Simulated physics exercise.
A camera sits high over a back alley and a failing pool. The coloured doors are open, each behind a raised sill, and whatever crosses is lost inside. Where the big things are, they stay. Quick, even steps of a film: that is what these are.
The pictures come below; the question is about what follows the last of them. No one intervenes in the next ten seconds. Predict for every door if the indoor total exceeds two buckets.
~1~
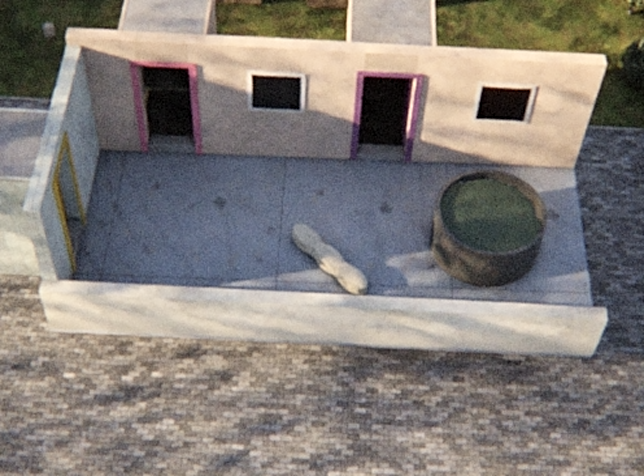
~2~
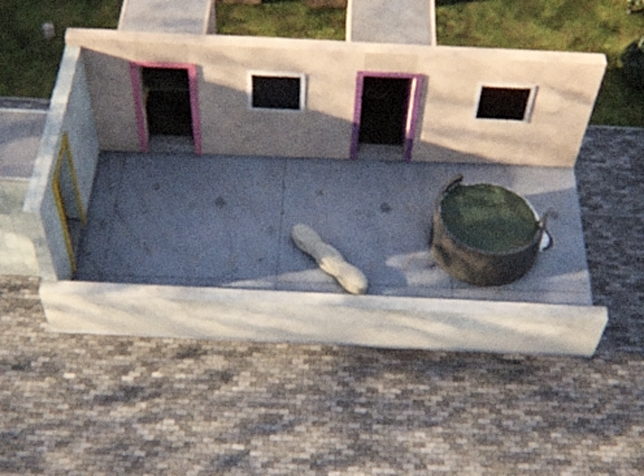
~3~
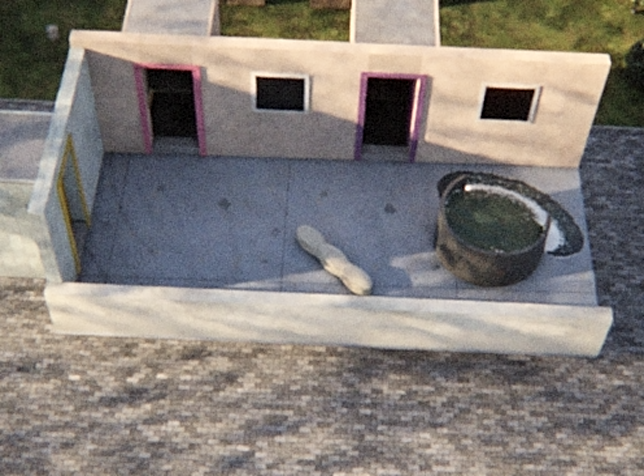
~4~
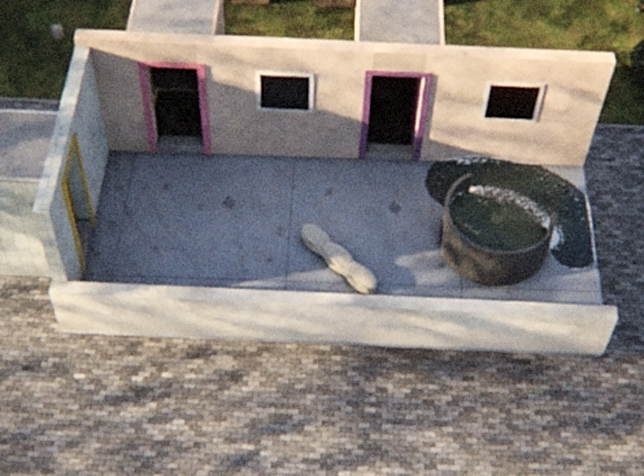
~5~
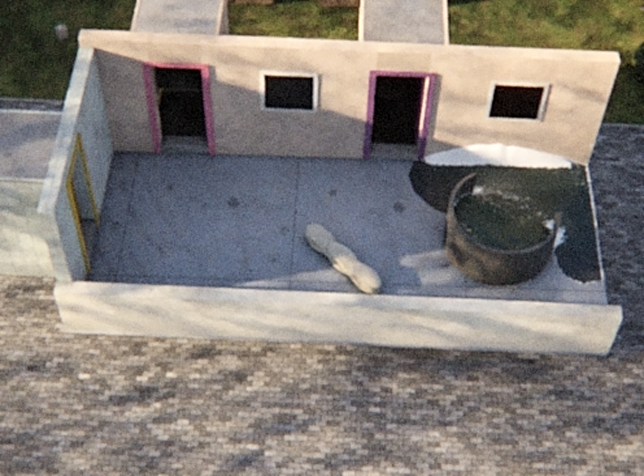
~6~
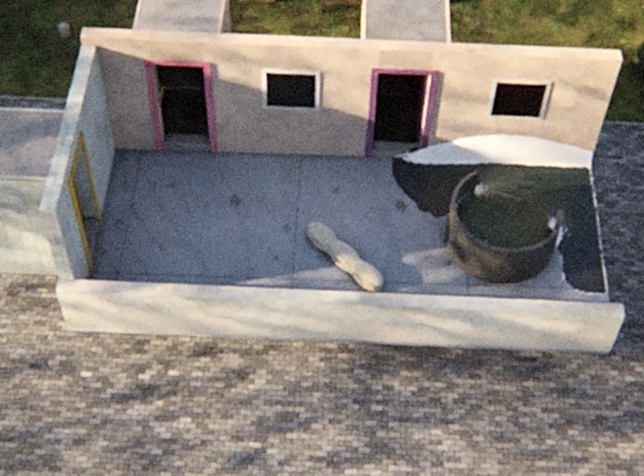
Prediction: The purple door does not exceed it, the pink door does not exceed it, the yellow door does not exceed it.
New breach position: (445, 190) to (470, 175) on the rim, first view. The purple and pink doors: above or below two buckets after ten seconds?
Purple: Above; pink: Below.
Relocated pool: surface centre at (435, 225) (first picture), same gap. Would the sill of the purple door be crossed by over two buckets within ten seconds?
As I see it, the purple door tops the limit.
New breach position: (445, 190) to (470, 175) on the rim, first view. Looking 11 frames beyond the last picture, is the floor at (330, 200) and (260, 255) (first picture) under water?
Point one reached; point two not reached.
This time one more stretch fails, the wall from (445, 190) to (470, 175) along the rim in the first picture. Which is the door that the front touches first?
First to be reached: The purple one.
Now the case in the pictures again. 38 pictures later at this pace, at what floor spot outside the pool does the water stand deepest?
It will be deepest around (83, 308).
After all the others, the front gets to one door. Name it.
It would be the yellow door.
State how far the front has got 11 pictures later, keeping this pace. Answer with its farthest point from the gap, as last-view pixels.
I'd point to (202, 153).
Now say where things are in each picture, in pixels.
Still water in the pool at (491, 214), in the first frame.
Water pours out on the pool's far side and has run to (545, 248), in the second frame.
The front is at (577, 246), out from the gap on the pool's far side, in the third frame.
The front is at (439, 164), out from the gap on the pool's far side, in the fourth frame.
Water pours out on the pool's far side and has run to (417, 161), in the fifth frame.
The front is at (397, 158), out from the gap on the pool's far side, in the sixth frame.
A moment on, water covers 20 % of the floor; the purple door wet at the sill, nothing in, the pink door not reached, the yellow door not reached.
Next, water covers 35 % of the floor; the purple door wet at the sill, nothing in, the pink door not reached, the yellow door not reached.
Then, water covers 55 % of the floor; the purple door wet at the sill, nothing in, the pink door wet at the sill, nothing in, the yellow door not reached.
Later, water covers 60 % of the floor; the purple door wet at the sill, nothing in, the pink door wet at the sill, nothing in, the yellow door wet at the sill, nothing in.
In the end, water covers 65 % of the floor; the purple door wet at the sill, nothing in, the pink door wet at the sill, nothing in, the yellow door wet at the sill, nothing in.
